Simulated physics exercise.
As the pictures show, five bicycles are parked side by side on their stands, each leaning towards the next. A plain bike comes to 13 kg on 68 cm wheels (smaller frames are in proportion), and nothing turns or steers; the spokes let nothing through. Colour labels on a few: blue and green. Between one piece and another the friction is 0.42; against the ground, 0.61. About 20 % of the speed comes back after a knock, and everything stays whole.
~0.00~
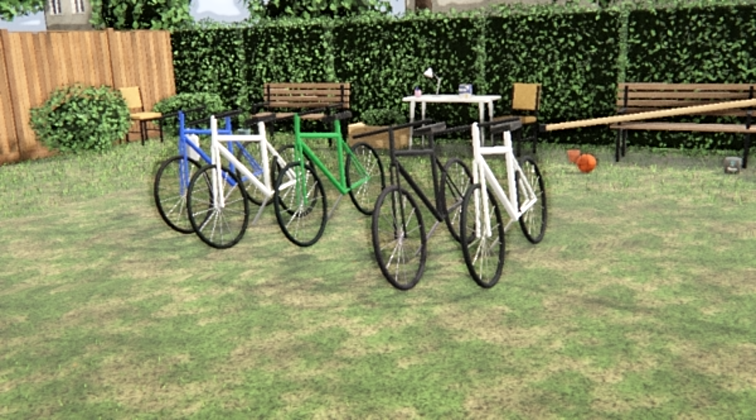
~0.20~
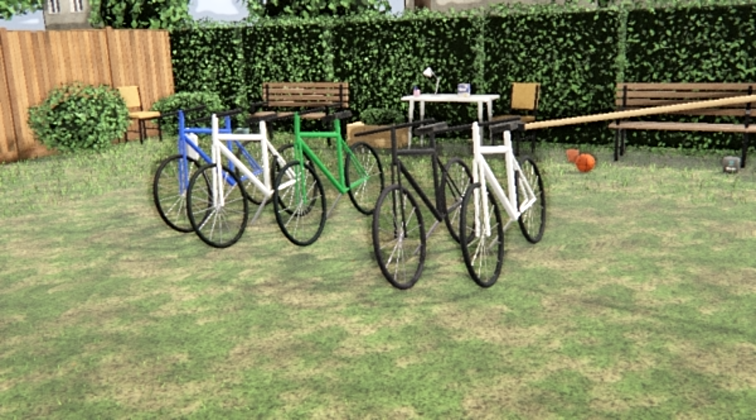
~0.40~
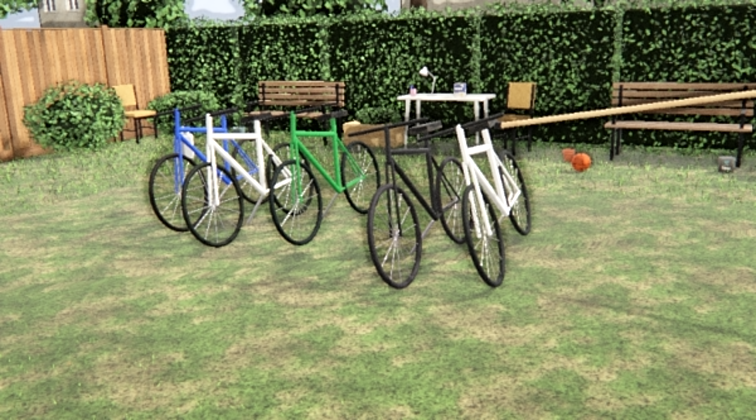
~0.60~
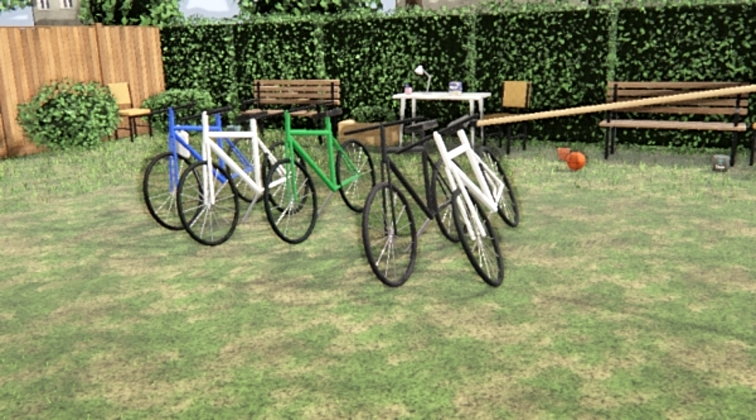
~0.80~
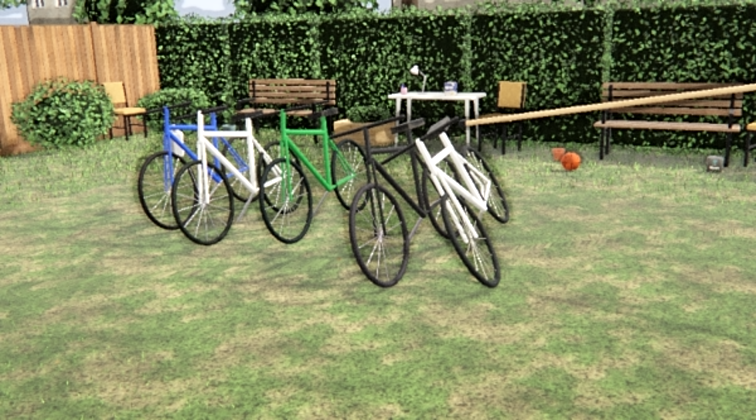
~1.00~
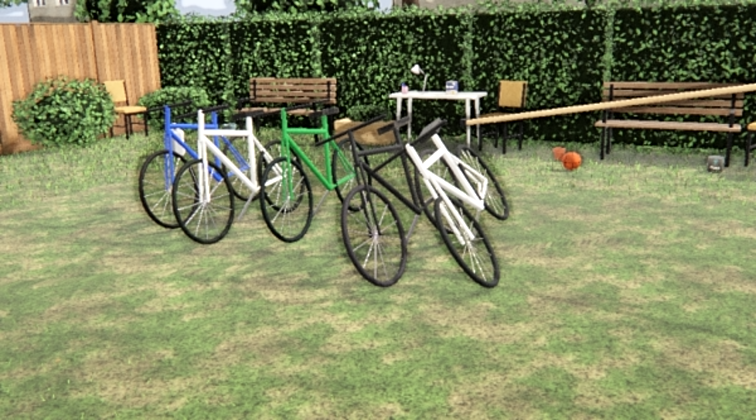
In this clip, five bicycles stand side by side on grass as a long pole moves left toward the white one on the right; that bicycle leans left, then the black one beside it leans too.
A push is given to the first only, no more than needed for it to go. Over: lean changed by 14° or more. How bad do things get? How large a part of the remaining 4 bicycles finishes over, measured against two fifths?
Less than two fifths of them.
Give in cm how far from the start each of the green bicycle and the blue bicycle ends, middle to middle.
Green ends up 0 cm away; blue ends up 0 cm away.
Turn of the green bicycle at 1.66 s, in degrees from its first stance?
I'd put it at roughly 0 degrees away from its starting angle.
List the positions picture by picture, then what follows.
In the first picture (we follow the side turned to the camera; the camera pans a little), pole end (543, 129) 14 cm from the first bicycle; green bicycle (358, 163); blue bicycle (244, 157); no other piece has moved.
The second picture shows pole end (522, 127) pushing; green bicycle (358, 163).
The third picture shows pole end (498, 126) pushing; green bicycle (354, 162); no other piece has moved.
The fourth picture shows pole end (474, 124) pushing; green bicycle (349, 160); no other piece has moved.
The fifth picture shows pole end (463, 124) stopped; green bicycle (344, 160); steepest lean 4°, the bicycle at (347, 218); one has shifted.
The sixth picture shows pole end (463, 123) stopped; blue bicycle (230, 152); green bicycle (345, 159); steepest lean 10°, the bicycle at (339, 222); one has shifted.
Around 1.16 s, 1 of the 4 other bicycles over.
Finally (2.1 s), 1 of the 4 other bicycles over; green bicycle unmoved; blue bicycle unmoved. That is 25 per cent. Three left standing. Seen by the last camera, middles, green bicycle near (317, 163), blue bicycle near (206, 156).
